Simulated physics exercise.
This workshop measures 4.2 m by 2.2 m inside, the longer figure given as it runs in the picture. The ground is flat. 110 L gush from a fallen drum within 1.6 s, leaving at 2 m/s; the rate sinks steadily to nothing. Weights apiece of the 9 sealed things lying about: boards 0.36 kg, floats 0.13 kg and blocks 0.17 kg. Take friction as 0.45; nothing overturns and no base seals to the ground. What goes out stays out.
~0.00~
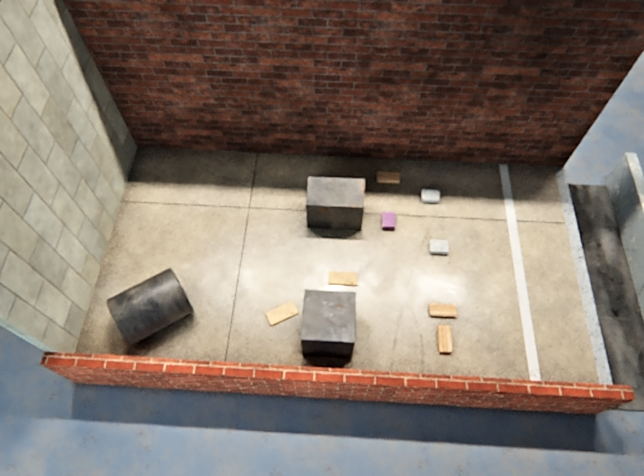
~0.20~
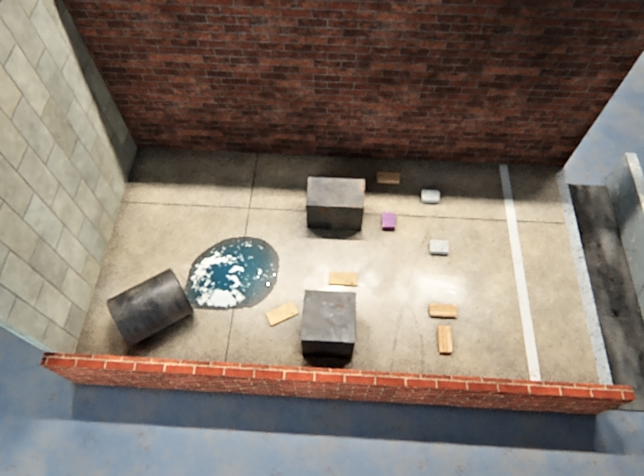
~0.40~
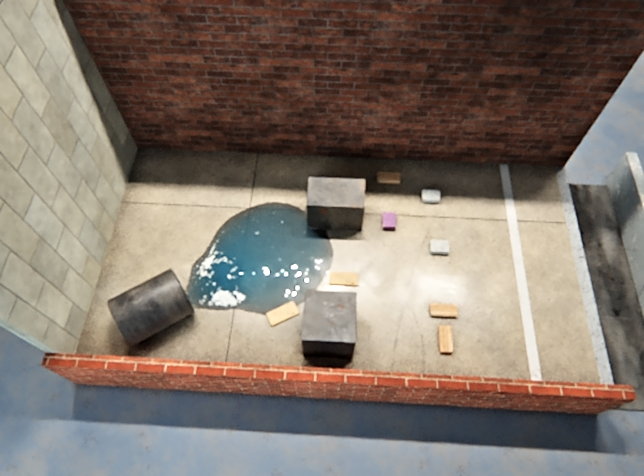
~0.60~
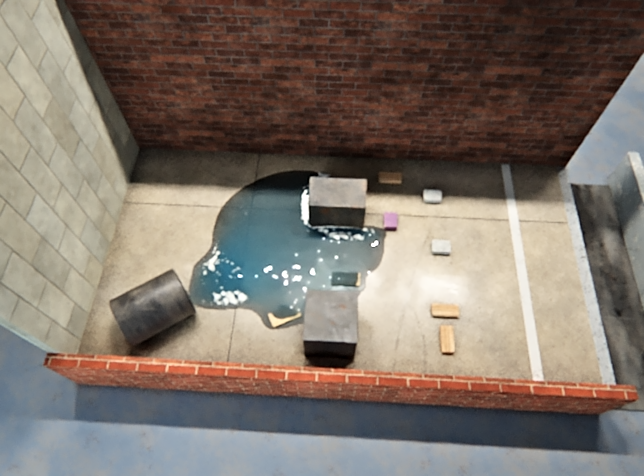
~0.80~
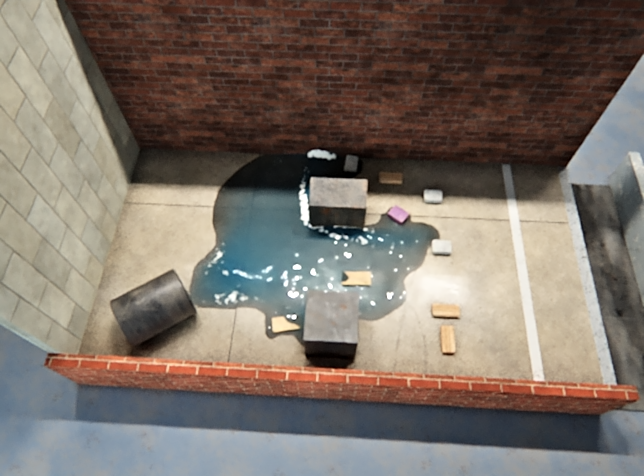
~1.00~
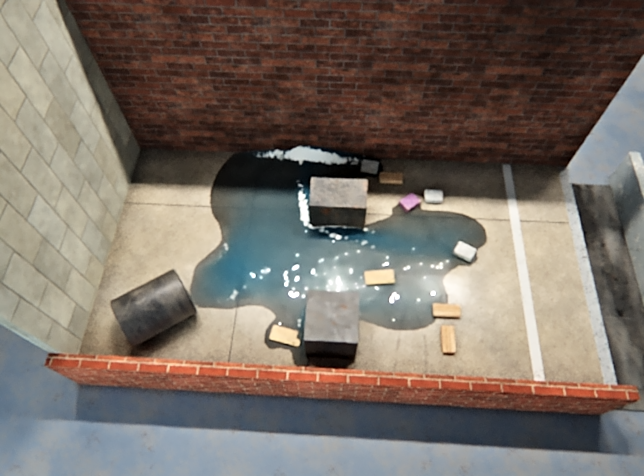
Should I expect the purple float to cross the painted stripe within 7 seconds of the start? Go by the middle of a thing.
The purple float gets past.
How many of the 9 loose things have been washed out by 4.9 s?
7 of them.
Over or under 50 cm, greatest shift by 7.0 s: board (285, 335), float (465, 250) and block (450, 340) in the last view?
In turn: Short of it, more, short of it.
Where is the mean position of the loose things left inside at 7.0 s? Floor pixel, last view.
Around (373, 362).
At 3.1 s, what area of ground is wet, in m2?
Some 6.0 m2.
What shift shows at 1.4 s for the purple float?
Roughly 40 cm by then.
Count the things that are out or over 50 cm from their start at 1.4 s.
3 of them.
After 1.4 s the purple float is near (418, 190), 0.4 m from its start, aground; 1 of 9 are over the mark; 2 afloat.
After 3.1 s the purple float is near (534, 214), 1.3 m from its start, afloat; 7 of 9 are over the mark; 4 afloat.
After 4.9 s the purple float has gone out; 7 of 9 are over the mark; 0 afloat.
After 7.0 s the purple float has gone out; 7 of 9 are over the mark; 0 afloat.
